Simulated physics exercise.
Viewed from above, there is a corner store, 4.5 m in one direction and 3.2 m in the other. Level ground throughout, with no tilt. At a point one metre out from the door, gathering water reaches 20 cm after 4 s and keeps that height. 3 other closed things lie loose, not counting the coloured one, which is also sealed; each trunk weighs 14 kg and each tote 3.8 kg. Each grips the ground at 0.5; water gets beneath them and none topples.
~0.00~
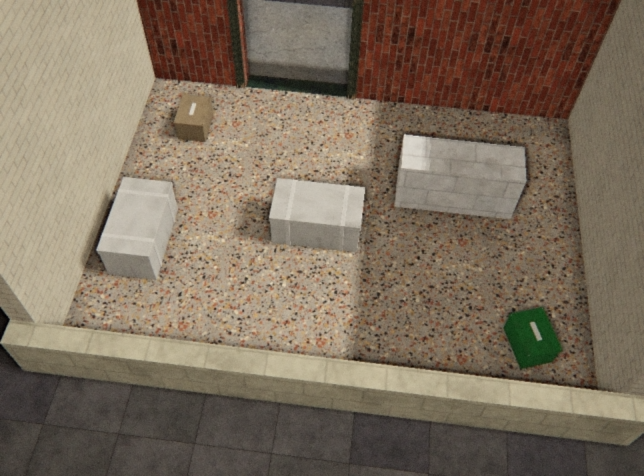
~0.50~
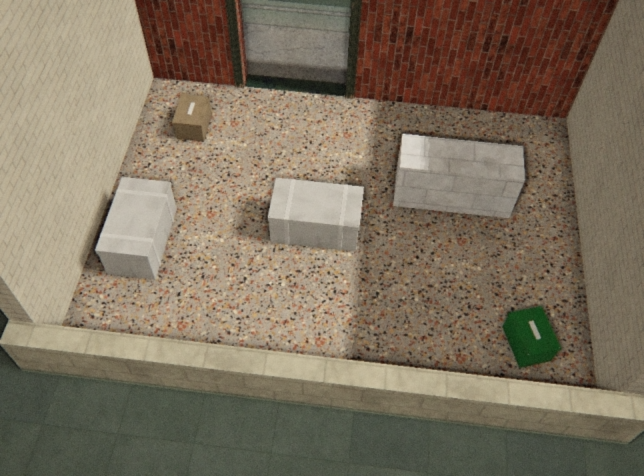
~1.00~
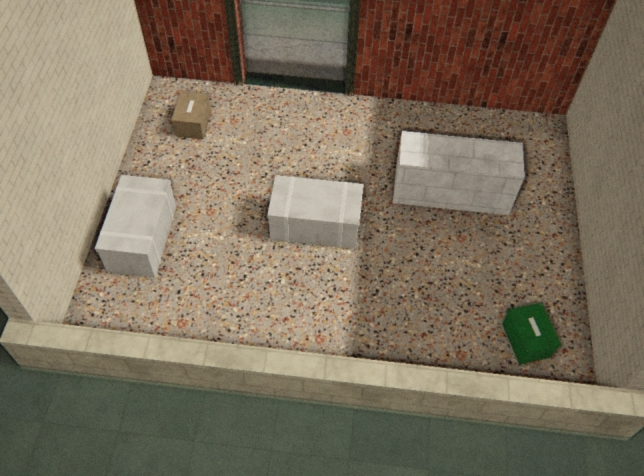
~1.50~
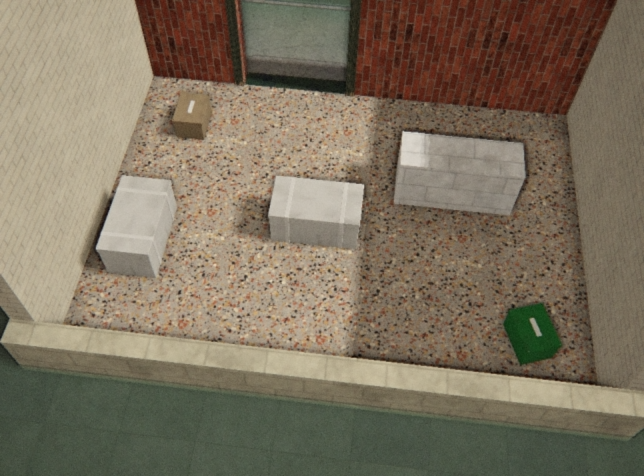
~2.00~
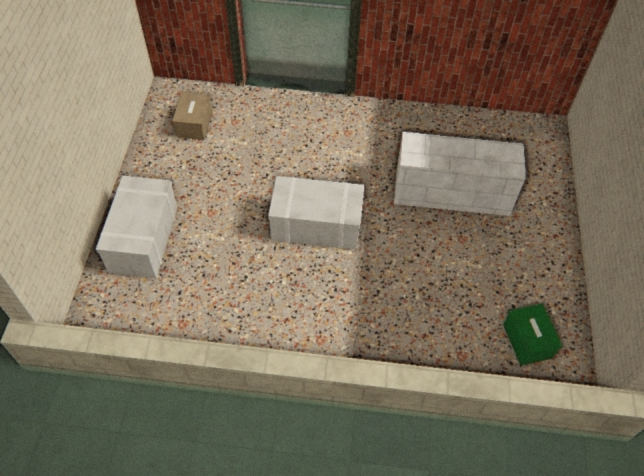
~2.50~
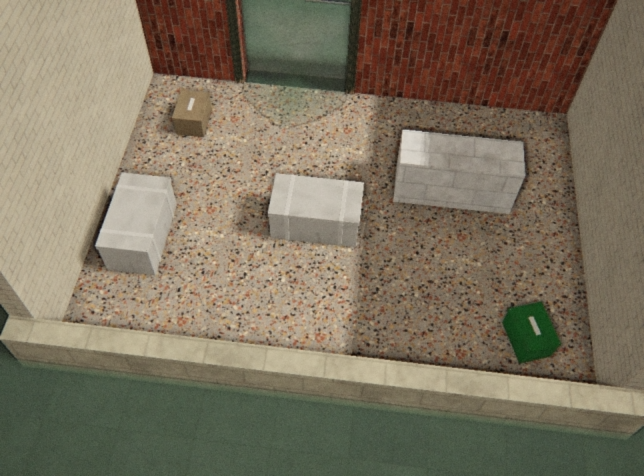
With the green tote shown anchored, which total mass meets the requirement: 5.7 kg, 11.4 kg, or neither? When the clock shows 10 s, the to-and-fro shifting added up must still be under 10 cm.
The answer is neither.
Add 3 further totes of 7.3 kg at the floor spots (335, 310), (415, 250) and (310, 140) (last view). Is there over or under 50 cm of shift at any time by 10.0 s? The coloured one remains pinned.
In that order: Beyond it, within it, beyond it.
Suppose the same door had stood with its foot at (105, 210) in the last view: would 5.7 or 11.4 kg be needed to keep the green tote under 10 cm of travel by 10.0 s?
Okay, so both masses fail.
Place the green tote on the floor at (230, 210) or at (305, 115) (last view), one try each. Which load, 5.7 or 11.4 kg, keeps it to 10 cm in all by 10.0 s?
Both masses fail; both masses fail.
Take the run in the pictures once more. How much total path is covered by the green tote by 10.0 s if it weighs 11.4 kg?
I'd say close to 40 cm in total.
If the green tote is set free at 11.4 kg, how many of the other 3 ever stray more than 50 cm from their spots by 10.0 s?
The total is 2.
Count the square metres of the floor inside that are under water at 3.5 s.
Roughly 2.5 m2.
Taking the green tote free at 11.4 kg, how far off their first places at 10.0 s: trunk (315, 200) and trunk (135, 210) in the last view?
Respectively 200 and 80 cm.
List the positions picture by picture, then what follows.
The green tote at (536, 332), on the bottom; water covers 0.0 m2; 0 of 4 have shifted, in the first frame.
The green tote at (535, 330), on the bottom; 0.0 m2 under water; 0 of 4 have shifted, in the second frame.
The green tote at (535, 327), on the bottom; water covers 0.0 m2; 0 of 4 have shifted, in the third frame.
The green tote at (535, 328) rests on the ground; 0.0 m2 under water; 0 of 4 have shifted, in the fourth frame.
The green tote at (536, 328), on the bottom; 0.0 m2 under water; 0 of 4 have shifted, in the fifth frame.
The green tote at (534, 326) rests on the ground; 0.4 m2 under water; 0 of 4 have shifted, in the sixth frame.
After 3.5 s the green tote would be 0 cm from its start with 5.7 kg and 0 cm from its start with 11.4 kg; 0 cm of water round it then.
After 4.5 s the green tote would be 0 cm from its start with 5.7 kg and 0 cm from its start with 11.4 kg; 0 cm of water round it then.
After 7.0 s the green tote would be 0 cm from its start with 5.7 kg and 0 cm from its start with 11.4 kg; 3 cm of water round it then.
After 10.0 s the green tote would be 184 cm from its start with 5.7 kg and 39 cm from its start with 11.4 kg; 9 cm of water round it then.
